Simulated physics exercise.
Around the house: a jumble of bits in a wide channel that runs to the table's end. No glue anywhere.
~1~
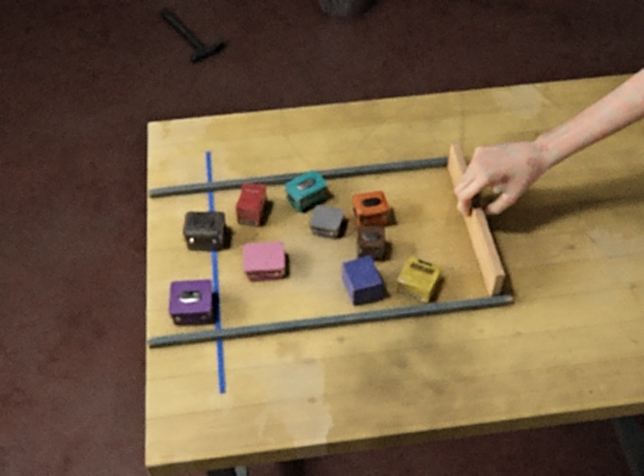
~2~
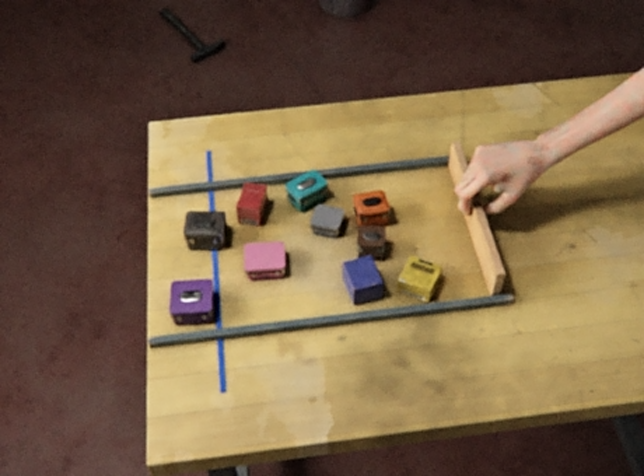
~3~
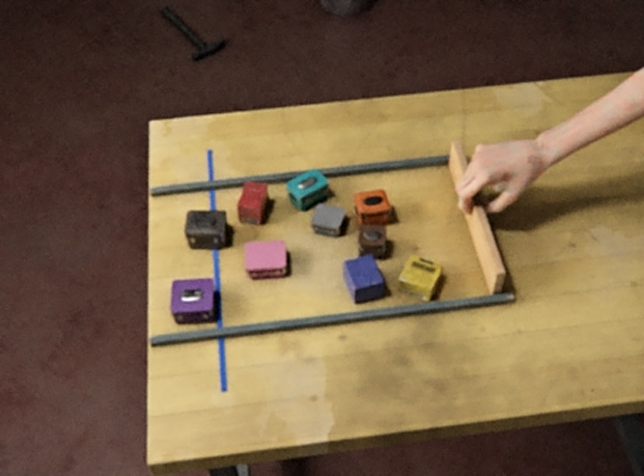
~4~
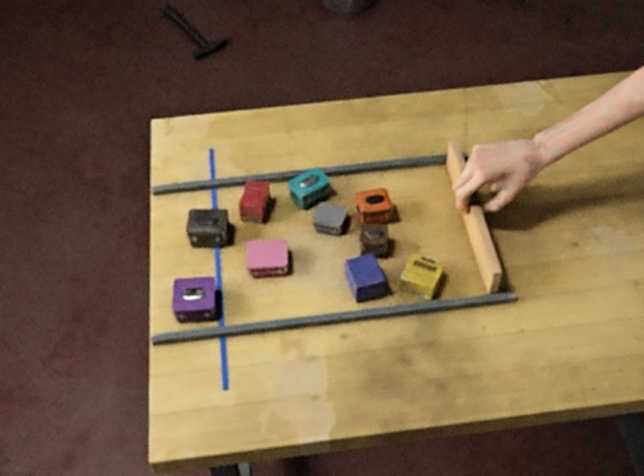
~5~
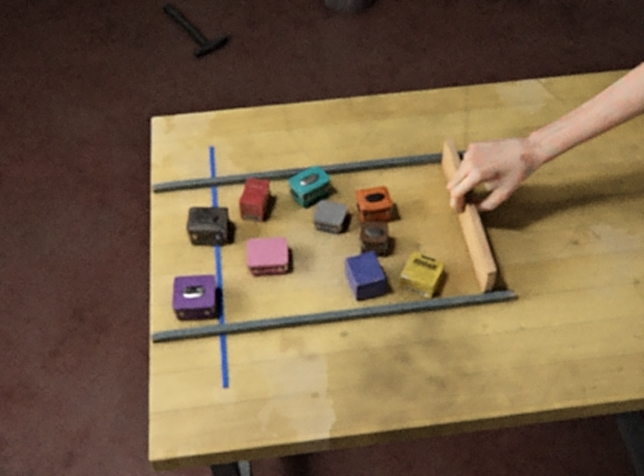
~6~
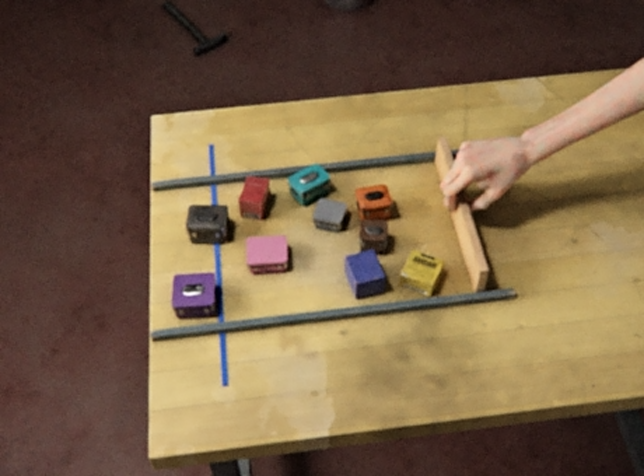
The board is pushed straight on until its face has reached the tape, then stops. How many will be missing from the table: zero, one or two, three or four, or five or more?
The number that fall off is one or two.
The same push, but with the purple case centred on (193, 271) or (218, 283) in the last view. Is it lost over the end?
In that order, it is lost; drops off.
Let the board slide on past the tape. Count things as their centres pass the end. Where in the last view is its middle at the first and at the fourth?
About (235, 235), then (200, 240).
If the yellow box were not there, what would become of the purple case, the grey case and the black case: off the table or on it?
The purple case is kept, the grey case survives, the black case comes down.
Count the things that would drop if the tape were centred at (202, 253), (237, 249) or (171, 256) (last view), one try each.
In that order 2, 0 and 6.
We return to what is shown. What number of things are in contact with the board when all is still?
In contact: 4.
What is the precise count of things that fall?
Fallen: 2.
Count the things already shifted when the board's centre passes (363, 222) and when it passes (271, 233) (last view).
At the one place 5, at the other 10.
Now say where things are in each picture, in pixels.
The first picture shows purple case (192, 303); black case (205, 231); red box (252, 205); board (474, 216); tape (214, 258).
The second picture shows black case (206, 230); yellow box (420, 279).
The third picture shows red box (254, 203); orange case (372, 209).
The fourth picture shows purple case (195, 300); blue block (365, 278).
The fifth picture shows black case (209, 226); brown case (374, 239).
The sixth picture shows purple case (195, 296); black case (208, 224); red box (255, 198); board (460, 212); tape (217, 251).
A little later, none off yet; purple case at rest near (195, 296); black case at rest near (208, 224); red box at rest near (255, 198).
Next, none off yet; purple case at rest near (195, 296); black case at rest near (207, 224); red box shifted a little near (238, 200).
When it is over, the number that fall off is one or two; down, black case and purple case.
